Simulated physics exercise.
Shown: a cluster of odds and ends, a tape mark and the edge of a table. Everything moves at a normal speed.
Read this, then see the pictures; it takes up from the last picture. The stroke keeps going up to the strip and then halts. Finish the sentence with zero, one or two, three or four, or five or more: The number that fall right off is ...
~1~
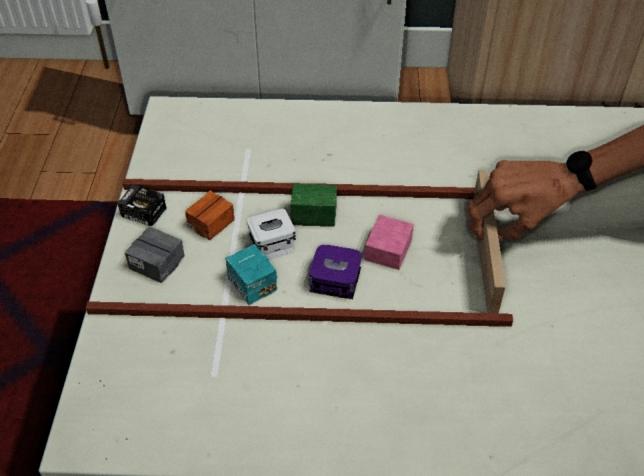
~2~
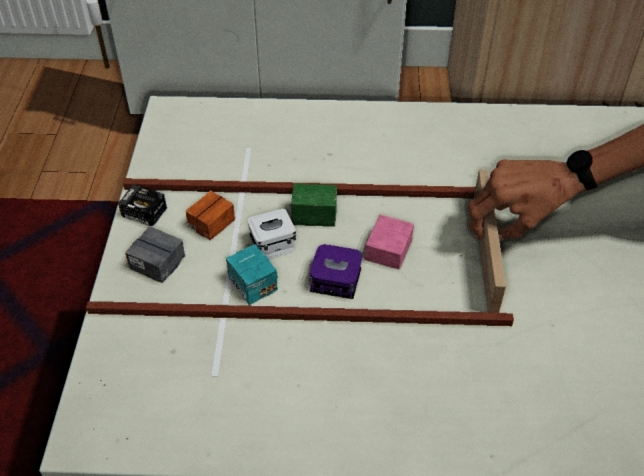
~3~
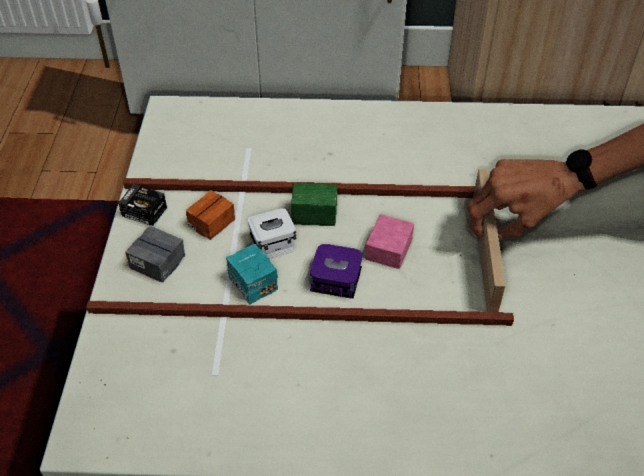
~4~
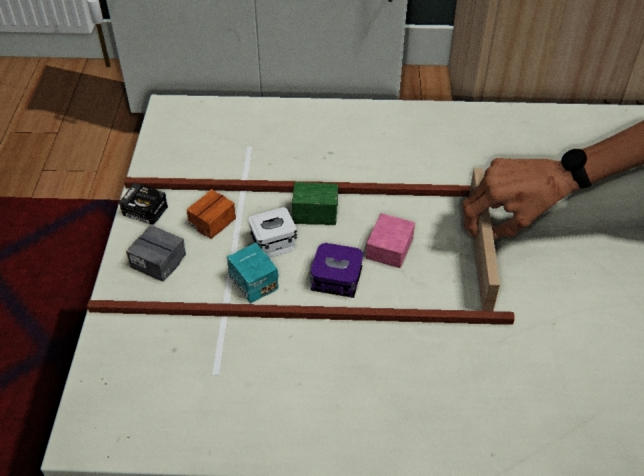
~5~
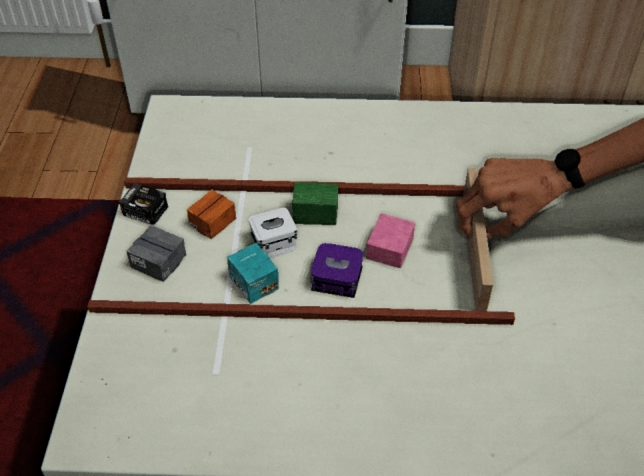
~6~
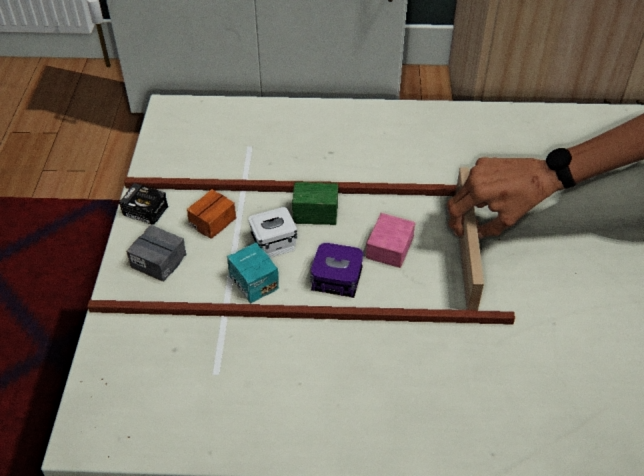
The number that fall right off is zero.
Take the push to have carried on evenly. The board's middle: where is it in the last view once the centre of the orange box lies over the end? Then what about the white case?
With the orange box it sits around (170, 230), with the white case around (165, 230).
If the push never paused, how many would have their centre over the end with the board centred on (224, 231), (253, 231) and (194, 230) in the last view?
Taking the places in turn, the counts are 0, 0 and 2.
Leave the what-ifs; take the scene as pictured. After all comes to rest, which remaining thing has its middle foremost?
It's the black box that ends nearest.
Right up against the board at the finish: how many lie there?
3 in contact.
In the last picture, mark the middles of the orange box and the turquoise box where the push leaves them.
The orange box finishes at (171, 200); the turquoise box finishes at (167, 263).
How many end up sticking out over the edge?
Looks like 1 of them.
Soon after, none off yet; black box at rest near (144, 204); grey box at rest near (157, 253); orange box at rest near (212, 214).
At rest, the number that fall off is zero.
